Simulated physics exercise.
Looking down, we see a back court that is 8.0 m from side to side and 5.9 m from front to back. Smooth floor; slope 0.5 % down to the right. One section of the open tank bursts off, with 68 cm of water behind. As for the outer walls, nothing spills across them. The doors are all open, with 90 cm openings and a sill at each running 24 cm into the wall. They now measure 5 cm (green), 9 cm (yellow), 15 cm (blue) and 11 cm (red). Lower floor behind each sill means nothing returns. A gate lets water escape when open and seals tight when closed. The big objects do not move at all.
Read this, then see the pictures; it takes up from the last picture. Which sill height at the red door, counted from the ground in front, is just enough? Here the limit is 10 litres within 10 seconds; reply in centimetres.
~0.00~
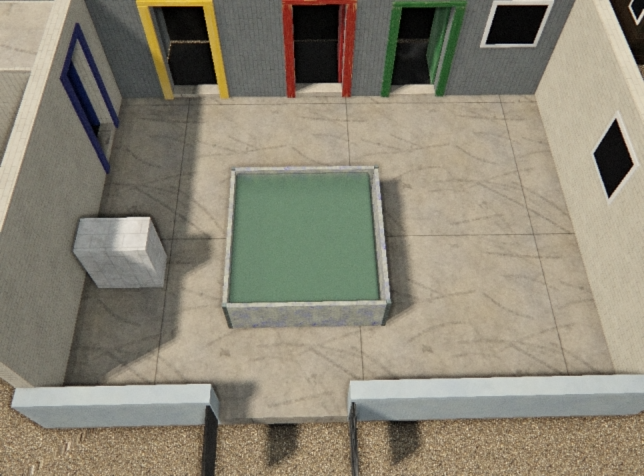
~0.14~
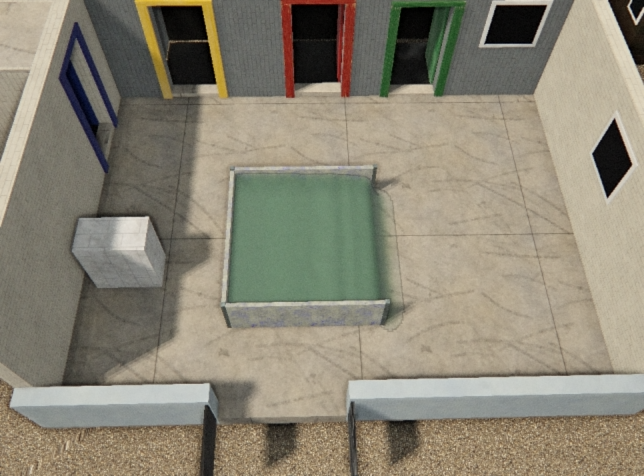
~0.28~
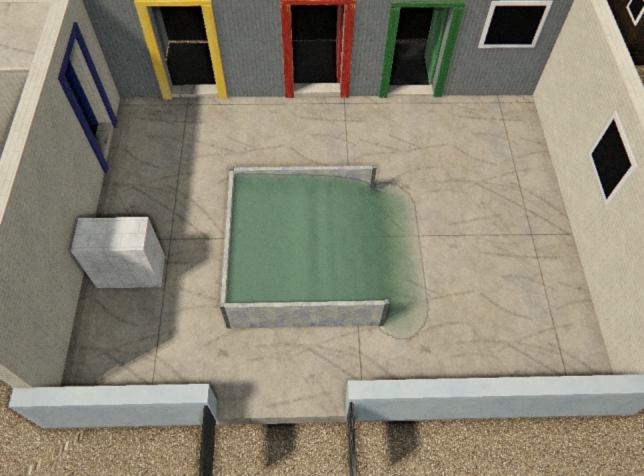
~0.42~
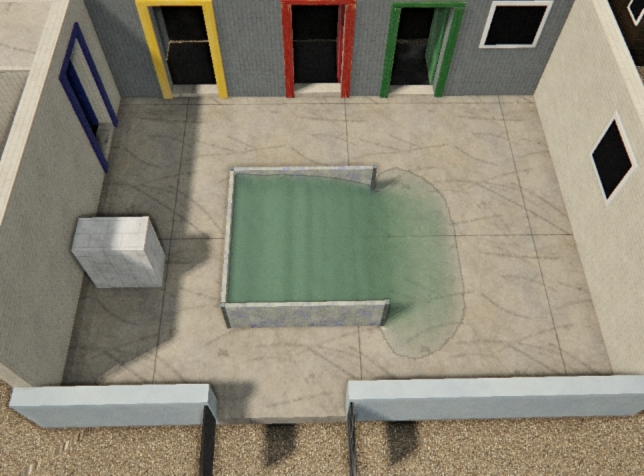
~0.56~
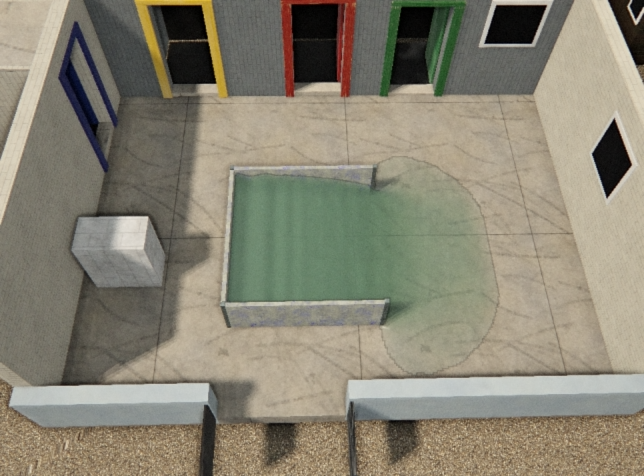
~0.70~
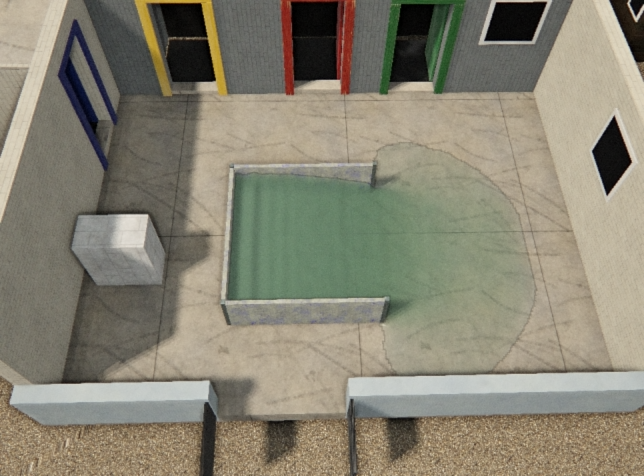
A height of roughly 5.5 cm is just enough.
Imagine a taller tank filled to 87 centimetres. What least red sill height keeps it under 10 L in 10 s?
You'd need a step of close to 7.5 cm.
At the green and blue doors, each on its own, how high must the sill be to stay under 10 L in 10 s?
About 12.0 cm at green and about 11.5 cm at blue.
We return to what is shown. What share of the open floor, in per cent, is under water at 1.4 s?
I'd say near 35 percent.
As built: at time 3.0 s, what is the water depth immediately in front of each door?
Centimetres: Green = 2, yellow = 0, blue = 0, red = 0.
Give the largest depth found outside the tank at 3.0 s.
Around 41 centimetres.
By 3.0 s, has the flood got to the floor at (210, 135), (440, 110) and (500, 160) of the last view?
First bone-dry, second wet through, third wet through.
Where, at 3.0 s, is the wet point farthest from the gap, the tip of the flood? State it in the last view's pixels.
The farthest wet point sits near (531, 97) in the last view.
After 1.4 s water covers 35 % of the floor, deepest (40 cm) near (577, 259); it has not reached the red door.
After 3.0 s water covers 40 % of the floor, deepest (41 cm) near (531, 97); it has not reached the red door.
After 10.0 s water covers 100 % of the floor, deepest (14 cm) near (224, 235); 6 cm at the red door, 0 litres in over its 11 cm sill.
At the red door as built, the water arrived by 4.1 s and peaked near 8 cm at 7.6 s.
Run again over the same 10 s with other heights there, 16 litres in over 4.5 cm, 4 litres over 6.5 cm. The limit of 10 litres is kept from about 5.5 cm up.
